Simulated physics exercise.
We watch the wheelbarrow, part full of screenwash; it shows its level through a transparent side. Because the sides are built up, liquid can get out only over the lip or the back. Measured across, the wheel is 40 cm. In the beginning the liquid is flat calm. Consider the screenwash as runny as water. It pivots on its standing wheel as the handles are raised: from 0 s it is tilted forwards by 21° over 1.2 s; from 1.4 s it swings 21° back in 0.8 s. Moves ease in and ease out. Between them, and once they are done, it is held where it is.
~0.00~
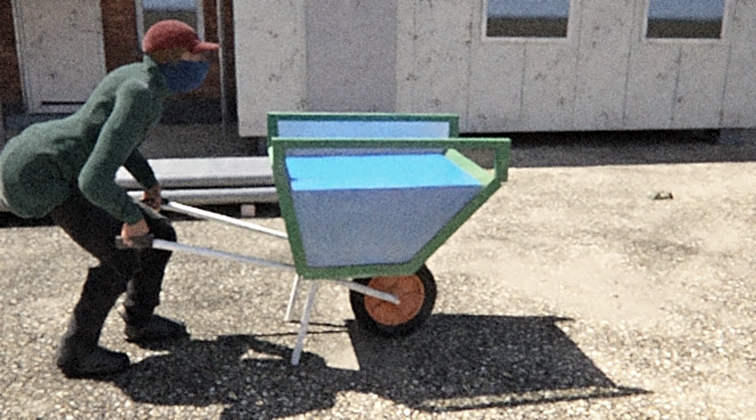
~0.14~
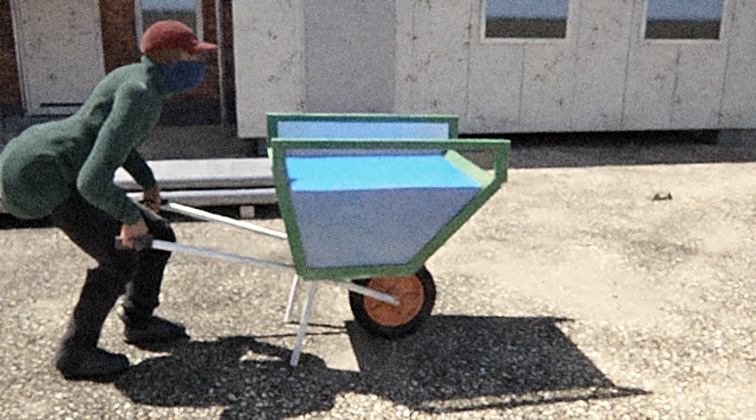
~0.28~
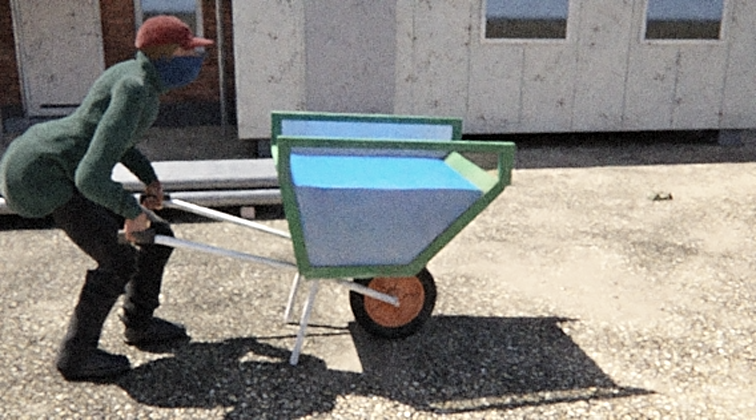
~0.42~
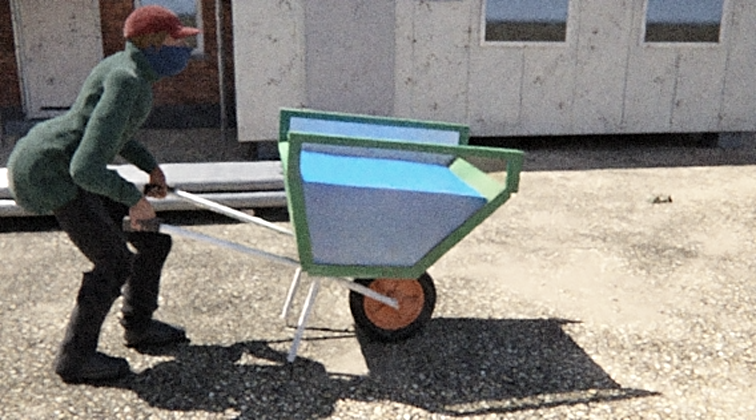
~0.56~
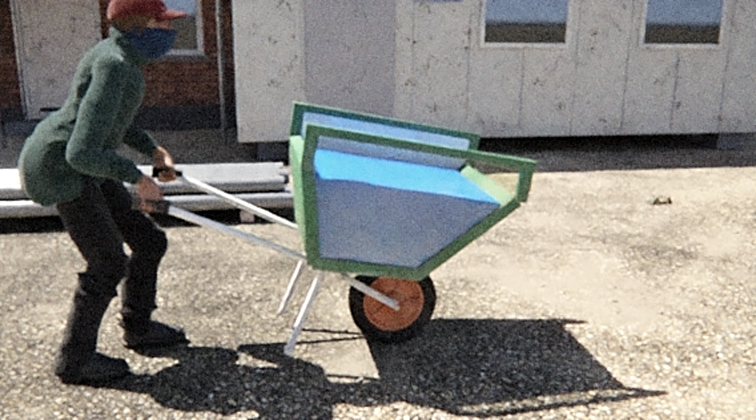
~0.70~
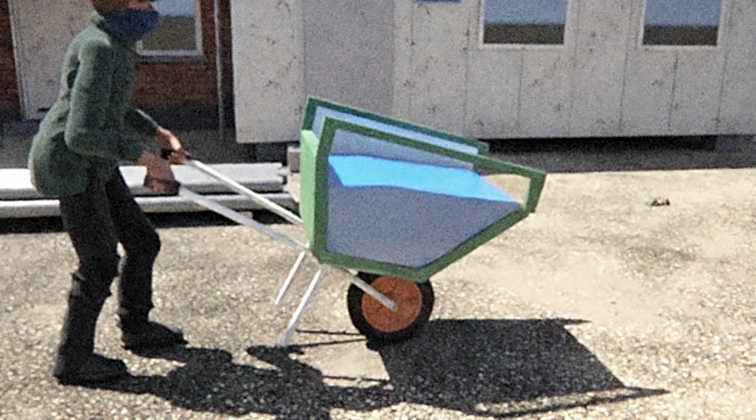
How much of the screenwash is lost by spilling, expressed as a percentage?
It loses around 45 percent.
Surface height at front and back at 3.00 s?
The level sits near 20 cm in front and near 12 cm behind.
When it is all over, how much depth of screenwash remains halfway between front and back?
It settles at around 16 cm at the middle.
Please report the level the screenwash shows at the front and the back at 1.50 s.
Roughly 24 cm in front and 10 cm behind.
By 1.50 s the barrow is at 21° forwards, the surface stands 10 cm at the back and 23 cm at the front; 35 per cent is out, over the front.
By 2.25 s the surface stands 30 cm at the back and 15 cm at the front; 42 per cent is out, over the front.
By 3.00 s the surface stands 12 cm at the back and 19 cm at the front; 45 per cent is out, over the front.
By 5.09 s 45 per cent is out, over the front, 55 of 120 litres.
